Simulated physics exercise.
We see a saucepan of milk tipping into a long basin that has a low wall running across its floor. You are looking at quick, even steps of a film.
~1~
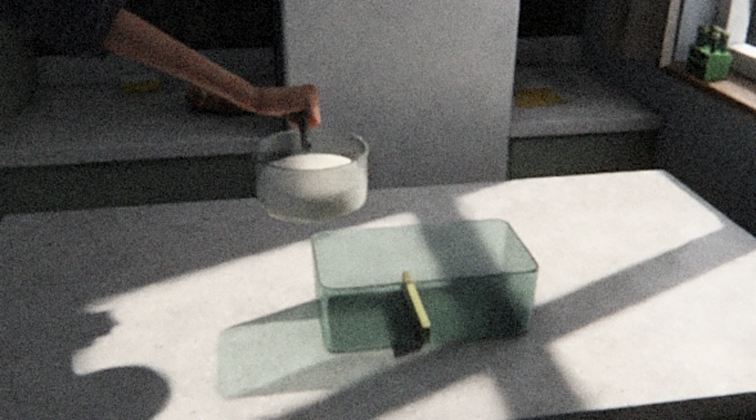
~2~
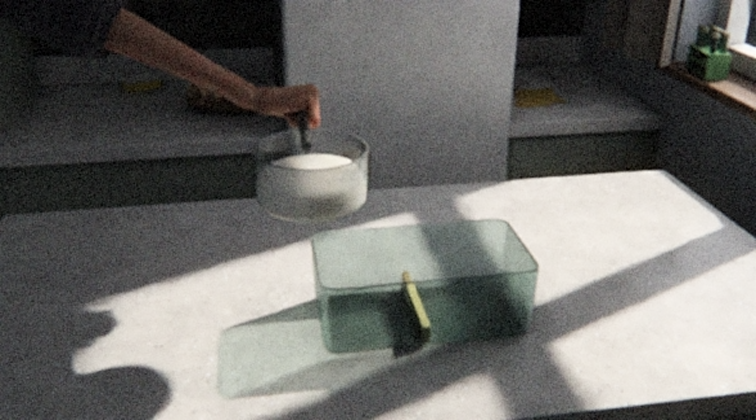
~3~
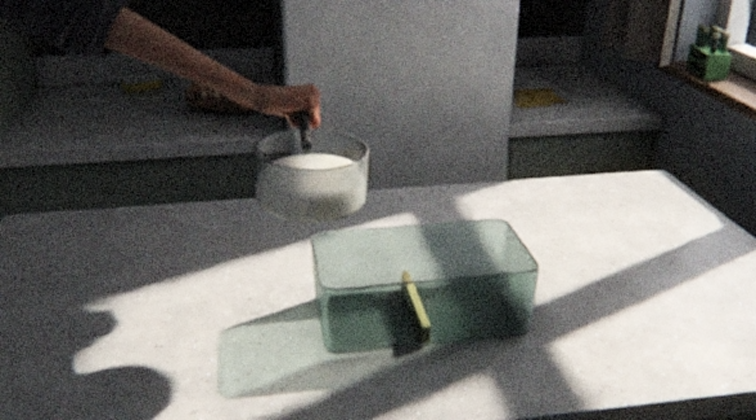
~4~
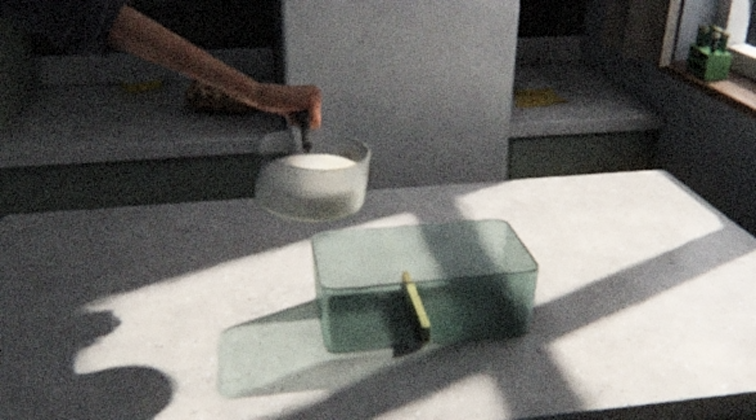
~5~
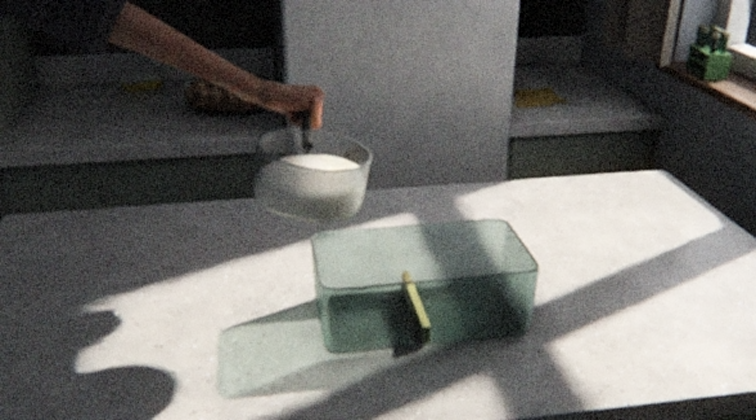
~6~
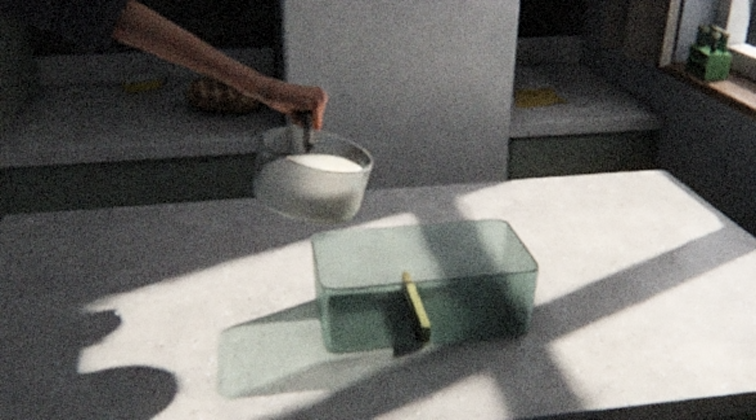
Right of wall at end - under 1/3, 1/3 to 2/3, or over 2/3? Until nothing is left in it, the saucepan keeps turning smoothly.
Under 1/3.
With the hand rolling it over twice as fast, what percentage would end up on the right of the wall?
About 25 per cent.
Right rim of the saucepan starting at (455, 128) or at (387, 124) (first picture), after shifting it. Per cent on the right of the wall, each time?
About 85 % the first time, about 50 % the second.
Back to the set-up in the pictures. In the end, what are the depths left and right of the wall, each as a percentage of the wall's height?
It settles around 80 on the left side and around 20 on the right side.
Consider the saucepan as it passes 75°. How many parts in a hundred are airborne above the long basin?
I'd say some 35 per cent of it.
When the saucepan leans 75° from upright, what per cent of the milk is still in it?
About 55 per cent.
A moment on, the saucepan is tipped on its side and 57 per cent is still to pour, 9 is left of the wall and 0 right of it.
Next, the saucepan is tipped right over and 9 per cent is still to pour, 67 is left of the wall and 14 right of it.
Then the saucepan is tipped right over and 0 per cent is still to pour, 78 is left of the wall and 21 right of it.
Later the saucepan is tipped right over and 0 per cent is still to pour, 75 is left of the wall and 24 right of it.
In the end 75 per cent lies left of the wall, 24 right of it and 1 outside.
